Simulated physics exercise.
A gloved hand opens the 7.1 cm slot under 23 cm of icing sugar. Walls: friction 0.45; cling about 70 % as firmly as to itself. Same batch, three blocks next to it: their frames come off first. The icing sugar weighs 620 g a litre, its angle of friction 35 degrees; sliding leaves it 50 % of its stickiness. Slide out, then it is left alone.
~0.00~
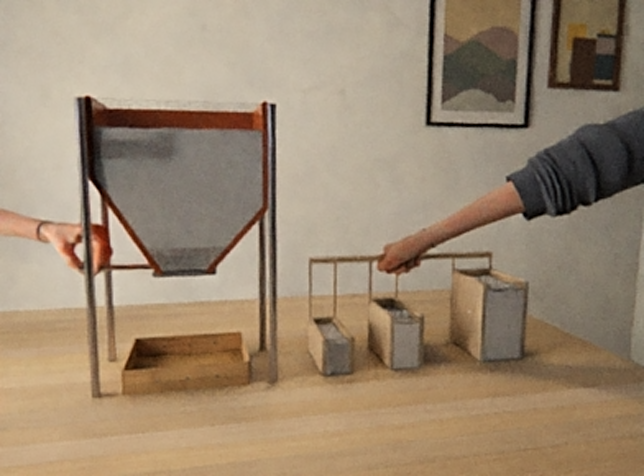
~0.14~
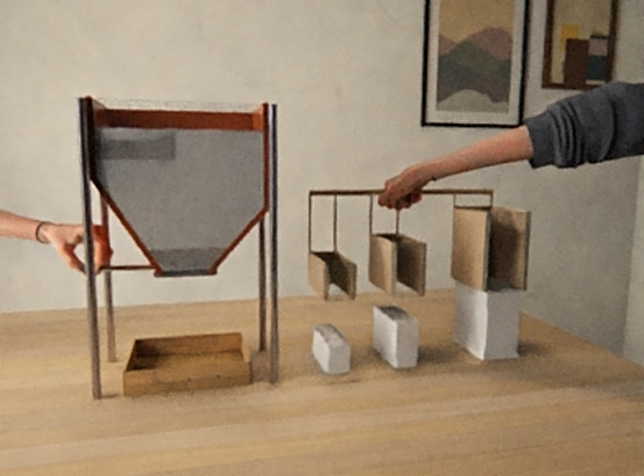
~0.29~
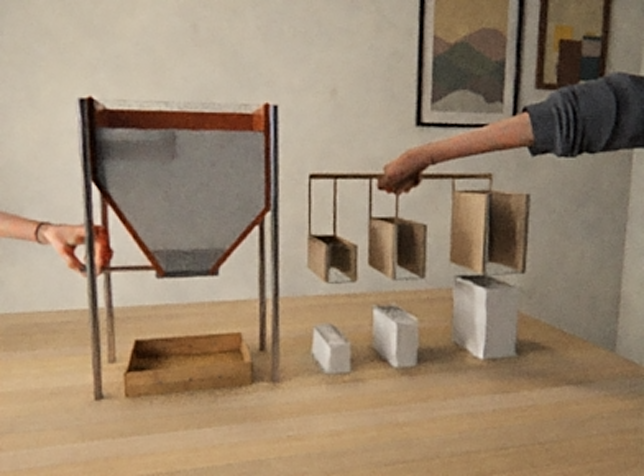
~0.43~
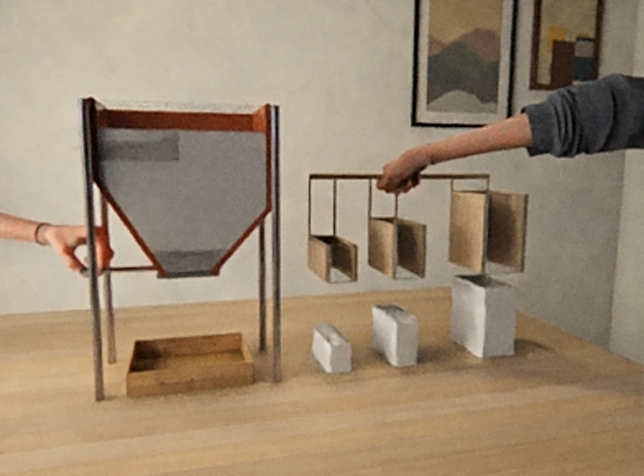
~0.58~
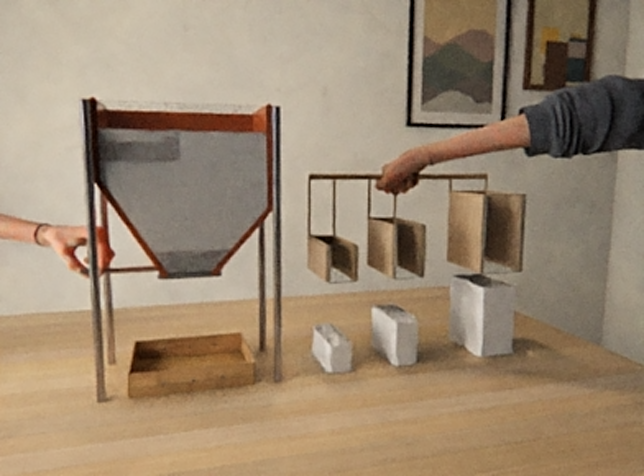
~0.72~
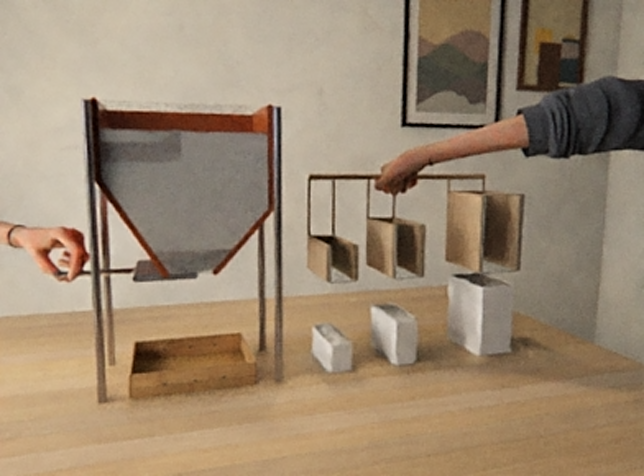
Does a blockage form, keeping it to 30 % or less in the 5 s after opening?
Yes.
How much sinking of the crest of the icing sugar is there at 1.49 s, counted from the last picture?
By my estimate, near 0.0 cm.
After 1.07 s, 0 % has run out.
After 1.49 s, 0 % has run out.
After 1.90 s, 0 % has run out.
After 2.32 s, 0 % has run out.
After 5.62 s, at the end, 0 % has run out.
